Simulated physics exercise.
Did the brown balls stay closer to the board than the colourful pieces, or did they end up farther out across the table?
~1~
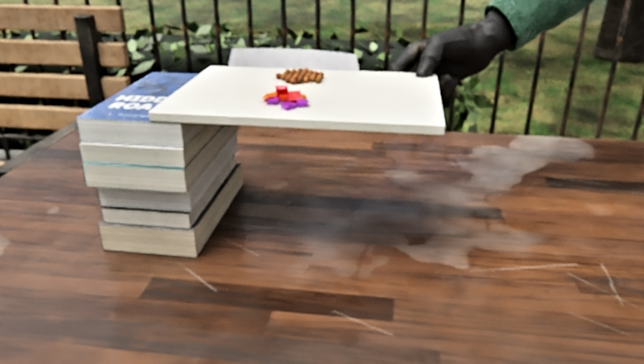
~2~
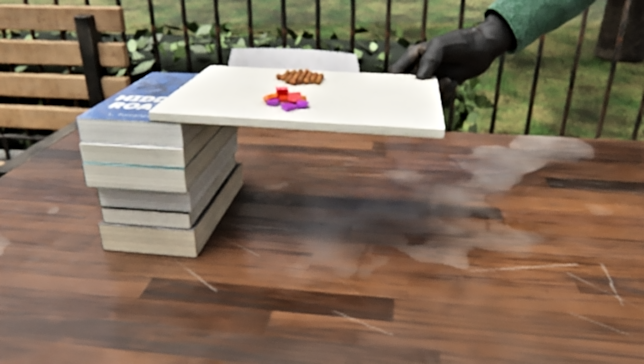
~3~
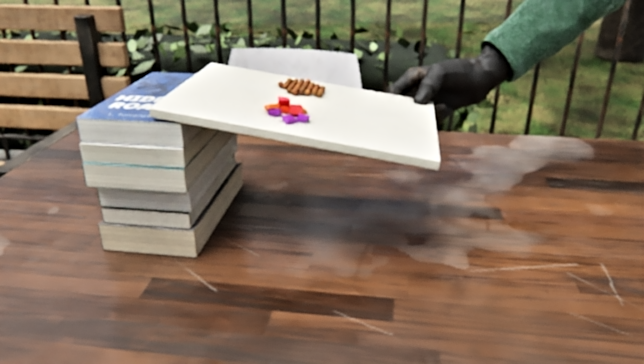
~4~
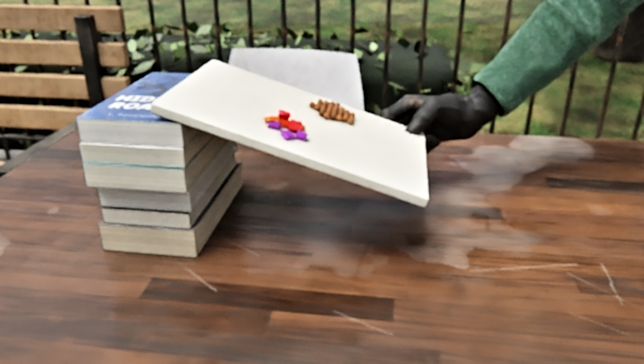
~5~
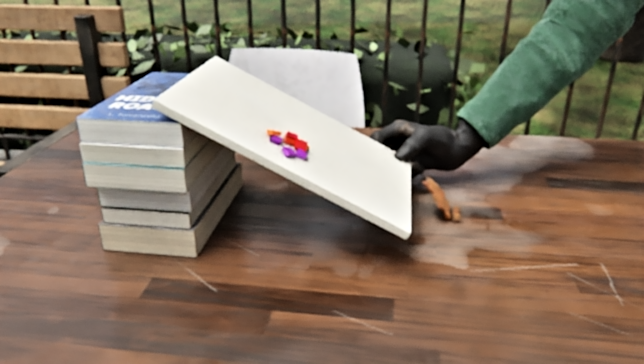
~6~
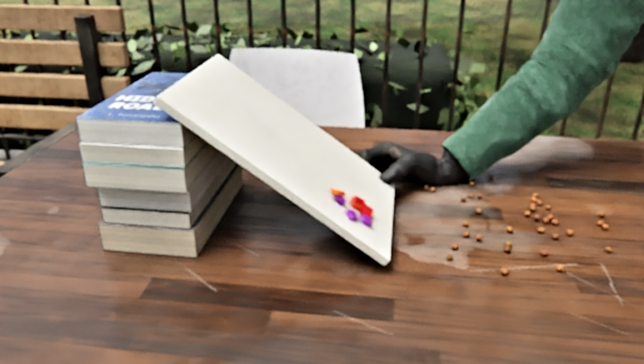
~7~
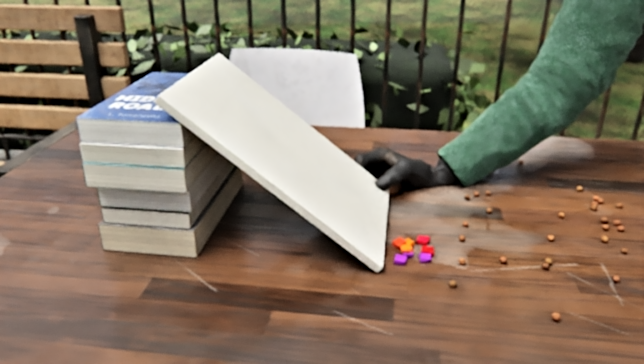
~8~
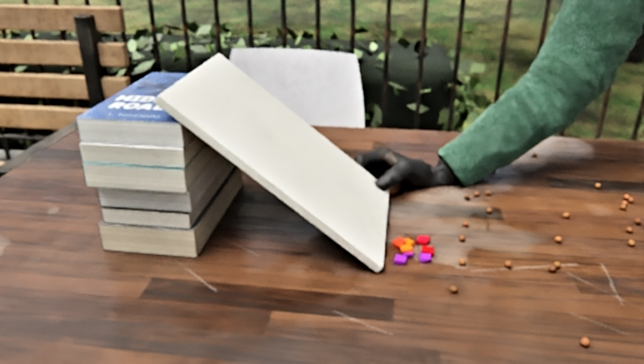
The brown balls ended up farther out, scattered across the table to the right, while the colourful pieces stopped near the foot of the board.
